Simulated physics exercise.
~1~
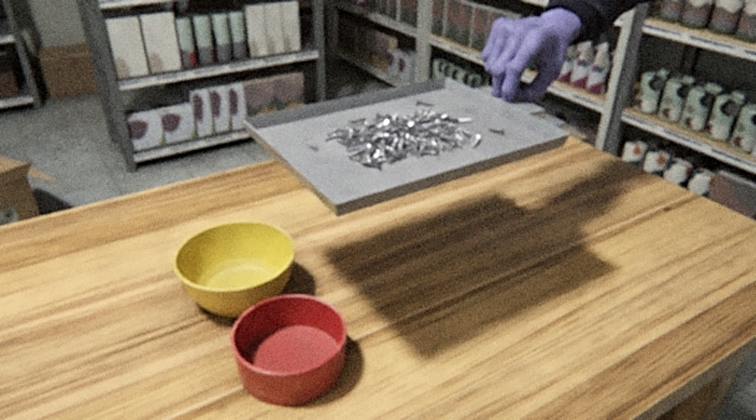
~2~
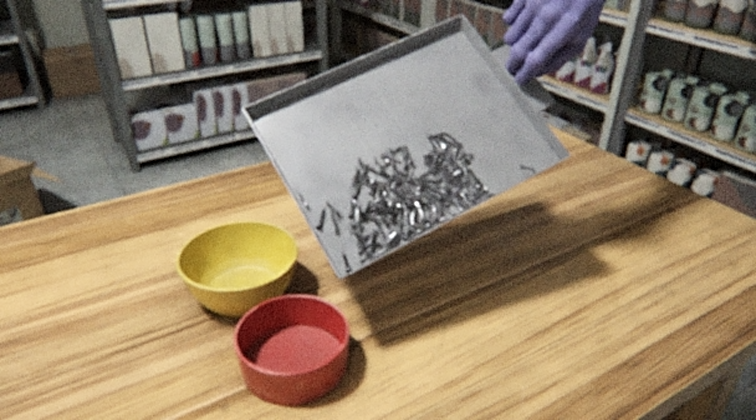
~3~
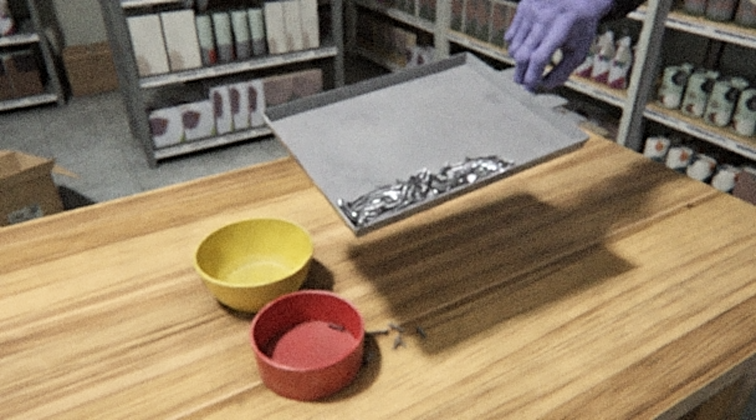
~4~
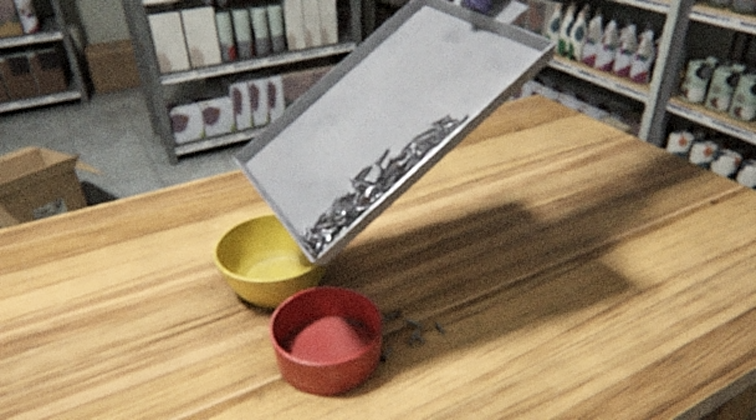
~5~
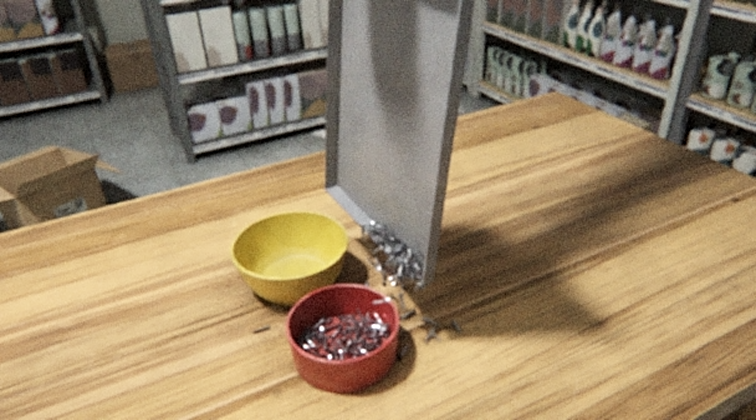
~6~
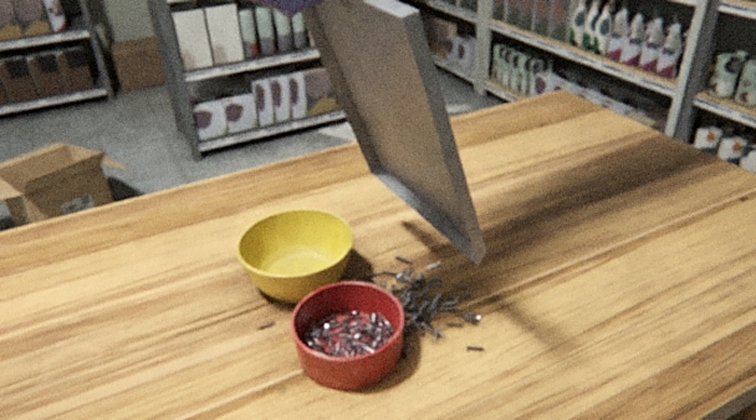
On a wooden table, a gloved hand tips screws from a tray, filling and missing a red dish.
